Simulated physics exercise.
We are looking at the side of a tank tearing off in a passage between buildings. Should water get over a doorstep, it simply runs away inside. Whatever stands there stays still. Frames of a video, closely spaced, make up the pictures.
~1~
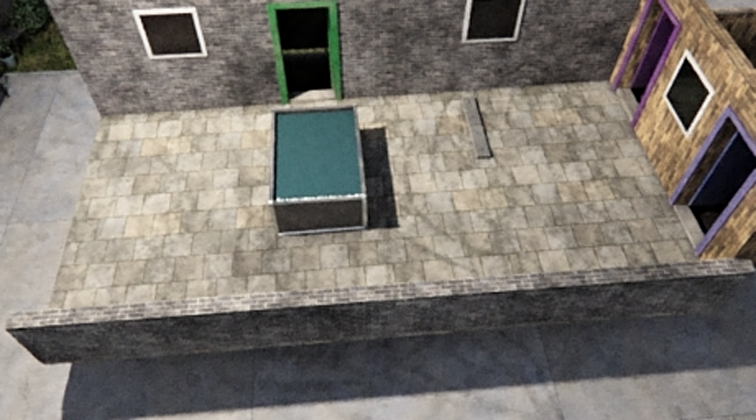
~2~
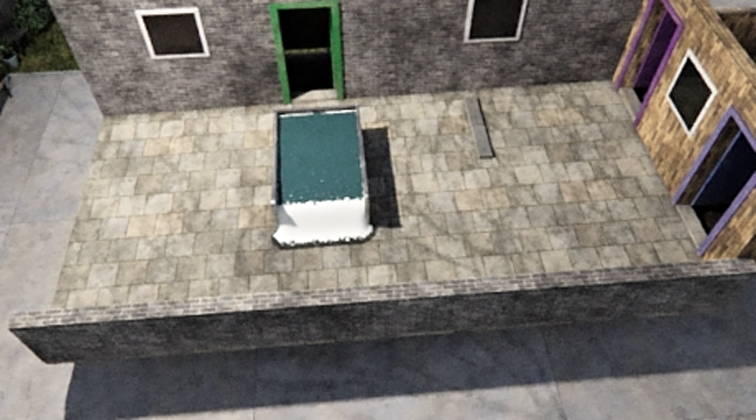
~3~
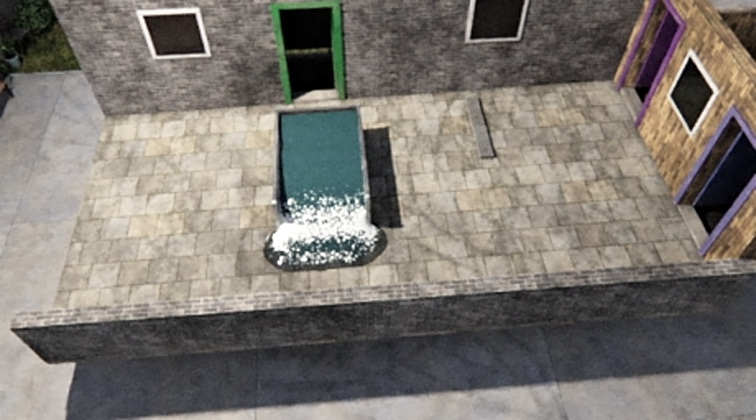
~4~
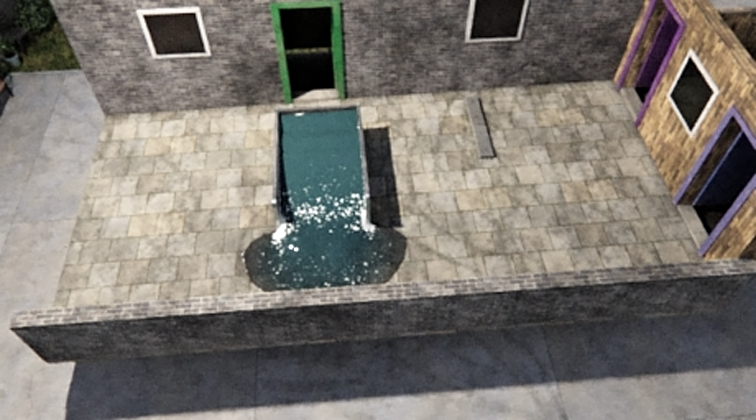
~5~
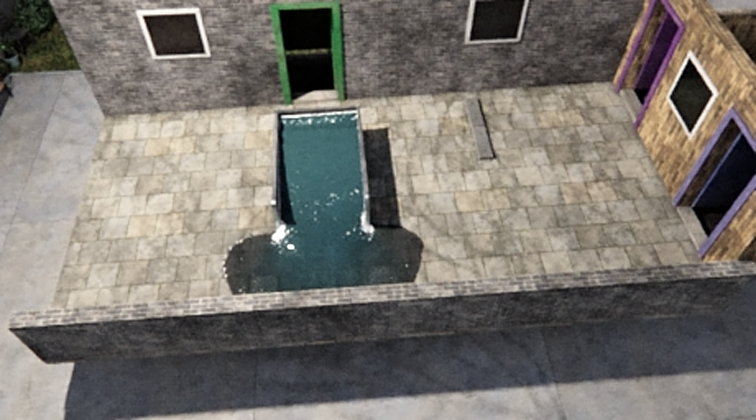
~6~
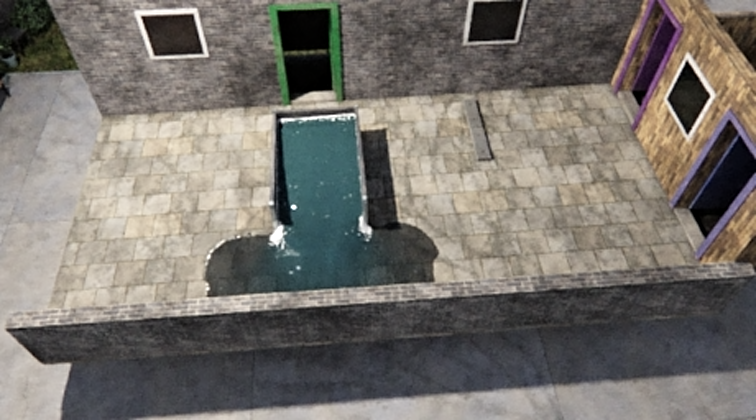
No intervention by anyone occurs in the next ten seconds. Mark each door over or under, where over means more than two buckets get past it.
Blue door - over; purple door - under; green door - under.
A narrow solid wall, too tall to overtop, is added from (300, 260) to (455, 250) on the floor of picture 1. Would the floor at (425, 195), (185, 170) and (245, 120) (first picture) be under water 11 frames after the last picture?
Reading them off in sequence: Swamped, spared, spared.
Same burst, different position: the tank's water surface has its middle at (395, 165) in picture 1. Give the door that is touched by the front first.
The door you want is the blue door.
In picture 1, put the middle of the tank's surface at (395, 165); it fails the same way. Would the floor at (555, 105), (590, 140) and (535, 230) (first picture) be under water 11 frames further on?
In turn: Free of water, no water, flooded.
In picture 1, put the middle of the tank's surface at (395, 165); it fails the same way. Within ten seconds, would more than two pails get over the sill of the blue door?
Checking each in turn, the blue door crosses the line.
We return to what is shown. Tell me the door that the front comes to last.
I pick the one in green.
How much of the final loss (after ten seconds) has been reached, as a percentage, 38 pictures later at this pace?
75 per cent.
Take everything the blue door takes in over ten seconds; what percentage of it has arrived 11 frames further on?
About 0 %.
A moment on, water covers 15 % of the floor; the blue door not reached, the purple door not reached, the green door not reached.
Next, water covers 25 % of the floor; the blue door not reached, the purple door not reached, the green door not reached.
Then, water covers 50 % of the floor; the blue door under two buckets in, the purple door not reached, the green door not reached.
Later, water covers 60 % of the floor; the blue door over two buckets in, the purple door wet at the sill, nothing in, the green door not reached.
In the end, water covers 65 % of the floor; the blue door over two buckets in, the purple door wet at the sill, nothing in, the green door wet at the sill, nothing in.
